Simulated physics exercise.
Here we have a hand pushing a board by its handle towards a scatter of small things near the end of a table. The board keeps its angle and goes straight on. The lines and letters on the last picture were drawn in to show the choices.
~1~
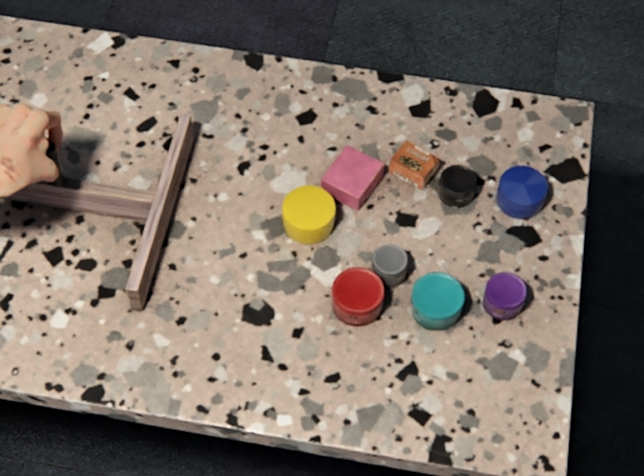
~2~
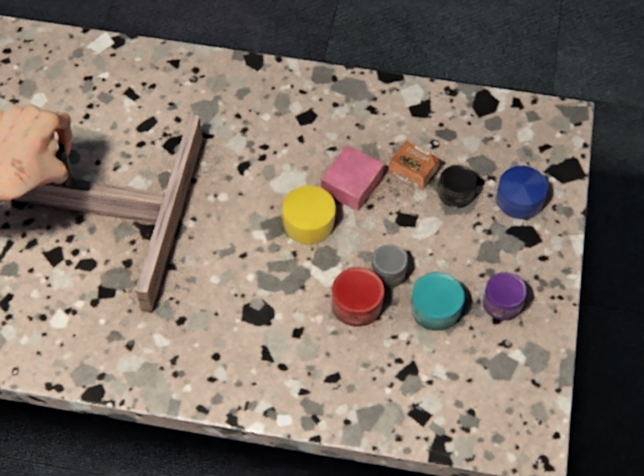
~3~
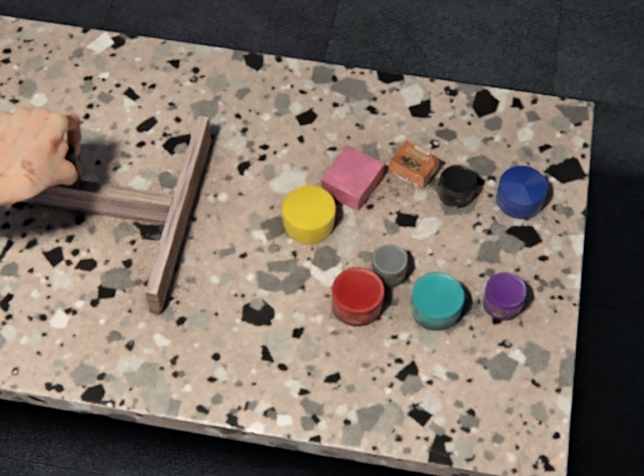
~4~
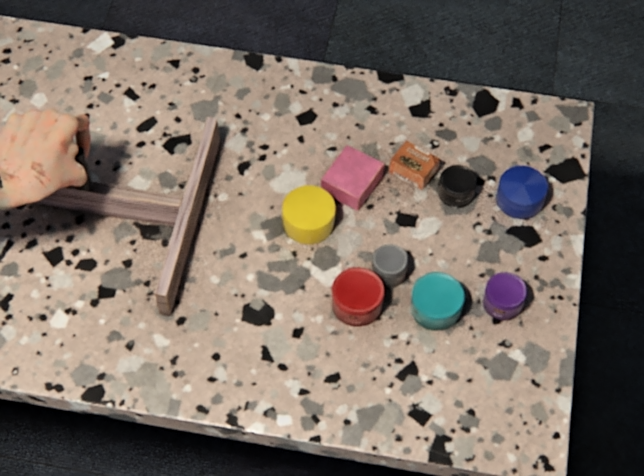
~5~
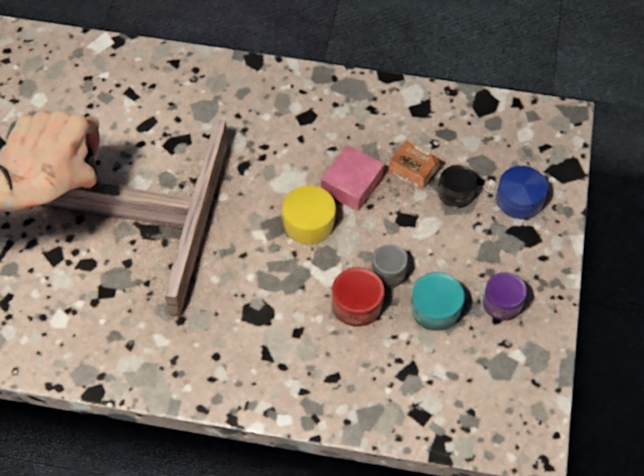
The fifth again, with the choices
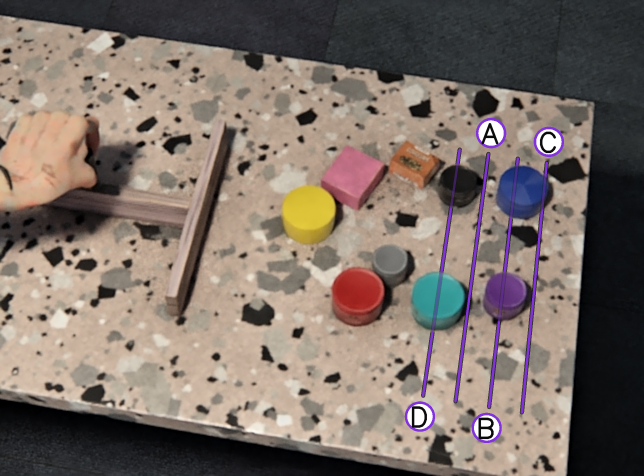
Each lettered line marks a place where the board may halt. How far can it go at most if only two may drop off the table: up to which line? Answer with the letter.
It should halt at B.
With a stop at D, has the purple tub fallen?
No.
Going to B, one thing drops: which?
The blue tin goes over.
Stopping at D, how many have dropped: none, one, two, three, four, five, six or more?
By then, none.
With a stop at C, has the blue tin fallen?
Yes.
On the marked copy, A at (473, 270); B at (504, 275); C at (535, 280); D at (443, 265).
Following B. Soon after the start, board (305, 220); yellow pot (342, 221); blue tin (522, 192).
Later, board (416, 238); purple tub (527, 291); blue tin (537, 194).
In the end, board (505, 252); blue tin over the edge; black jar (578, 212); one fallen.
As for the rest, A is within the limit but short; C drops four; D is within the limit but short.
